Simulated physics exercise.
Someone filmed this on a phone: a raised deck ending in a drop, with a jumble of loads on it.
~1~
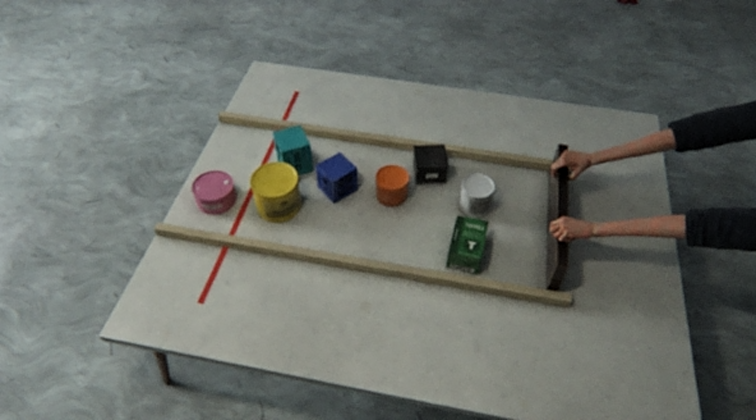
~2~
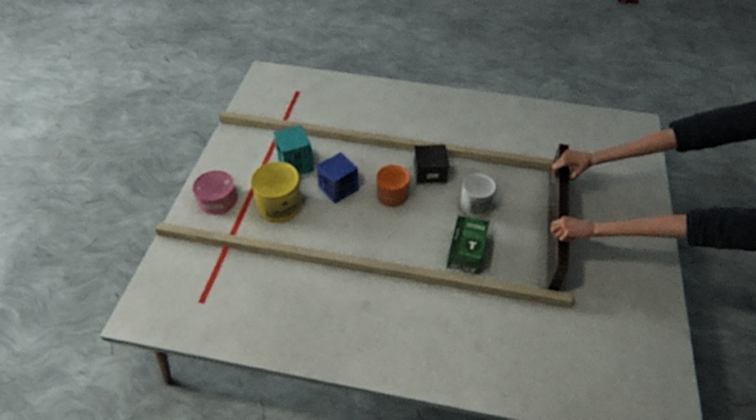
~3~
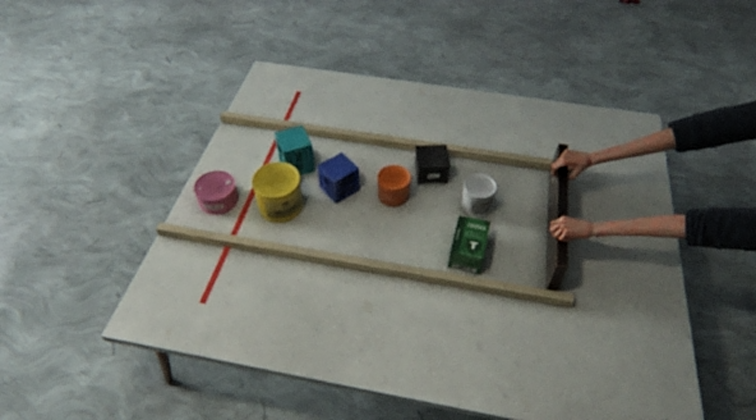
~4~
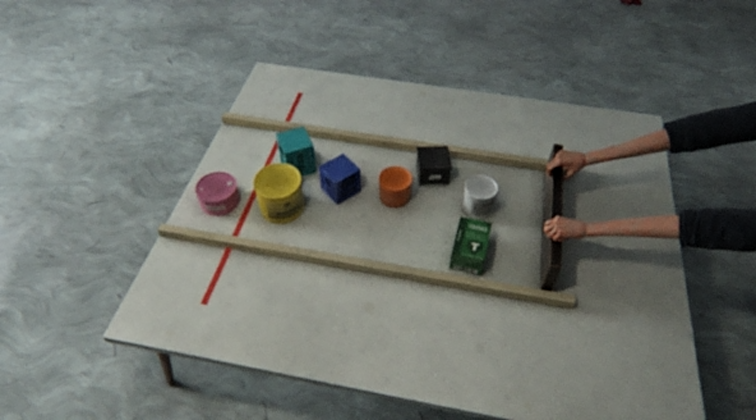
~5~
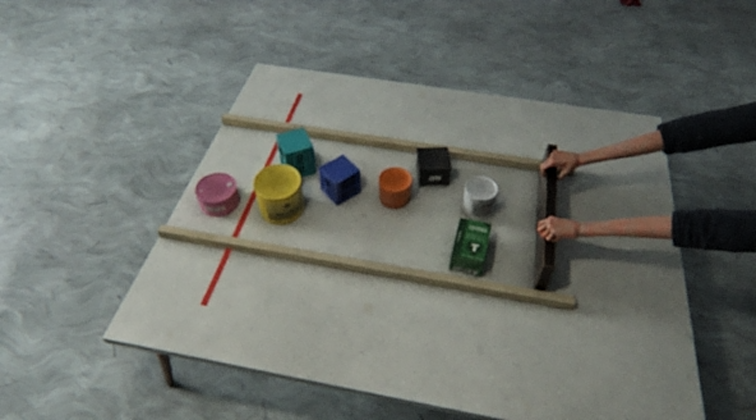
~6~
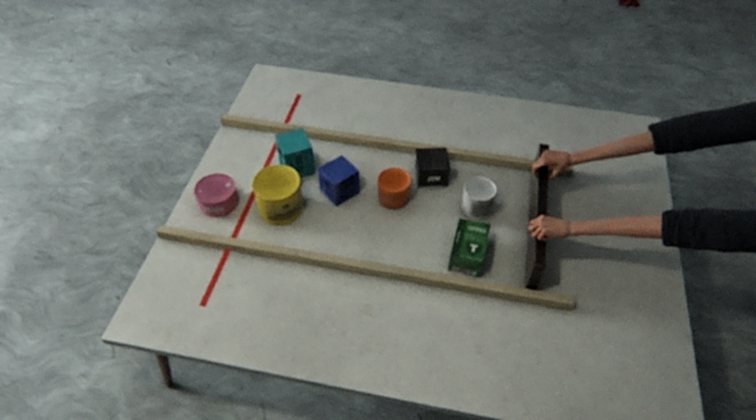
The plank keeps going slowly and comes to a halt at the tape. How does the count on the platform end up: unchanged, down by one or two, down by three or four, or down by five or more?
Count: One or two.
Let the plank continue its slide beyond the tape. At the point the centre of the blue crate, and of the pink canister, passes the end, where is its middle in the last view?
First one: Around (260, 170). Other one: Around (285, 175).
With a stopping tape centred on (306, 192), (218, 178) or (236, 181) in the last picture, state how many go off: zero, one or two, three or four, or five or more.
In order: Not one; five or over; 3 or 4.
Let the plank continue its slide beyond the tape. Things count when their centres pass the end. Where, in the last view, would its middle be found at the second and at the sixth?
Its centre point is roughly (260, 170) and later (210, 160).
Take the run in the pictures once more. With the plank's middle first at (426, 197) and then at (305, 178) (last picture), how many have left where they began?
At the first spot the count is 4, and at the second it is 8.
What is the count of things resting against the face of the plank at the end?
The figure is 3.
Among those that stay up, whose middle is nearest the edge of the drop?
That one's the yellow pail.
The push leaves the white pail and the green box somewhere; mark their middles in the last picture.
Final positions: Near (245, 164); near (227, 207).
Early on, none off yet; pink canister at rest near (217, 195); turquoise crate at rest near (295, 155); yellow pail at rest near (279, 196).
A while later, none off yet; pink canister at rest near (217, 195); turquoise crate travelled a little near (289, 149); yellow pail travelled a little near (272, 198).
Further along, none off yet; pink canister travelled a little near (204, 195); turquoise crate travelled about its own width near (273, 141); yellow pail travelled about its own width near (244, 195).
Finally, the number that fall off is one or two; lost, blue crate and pink canister.
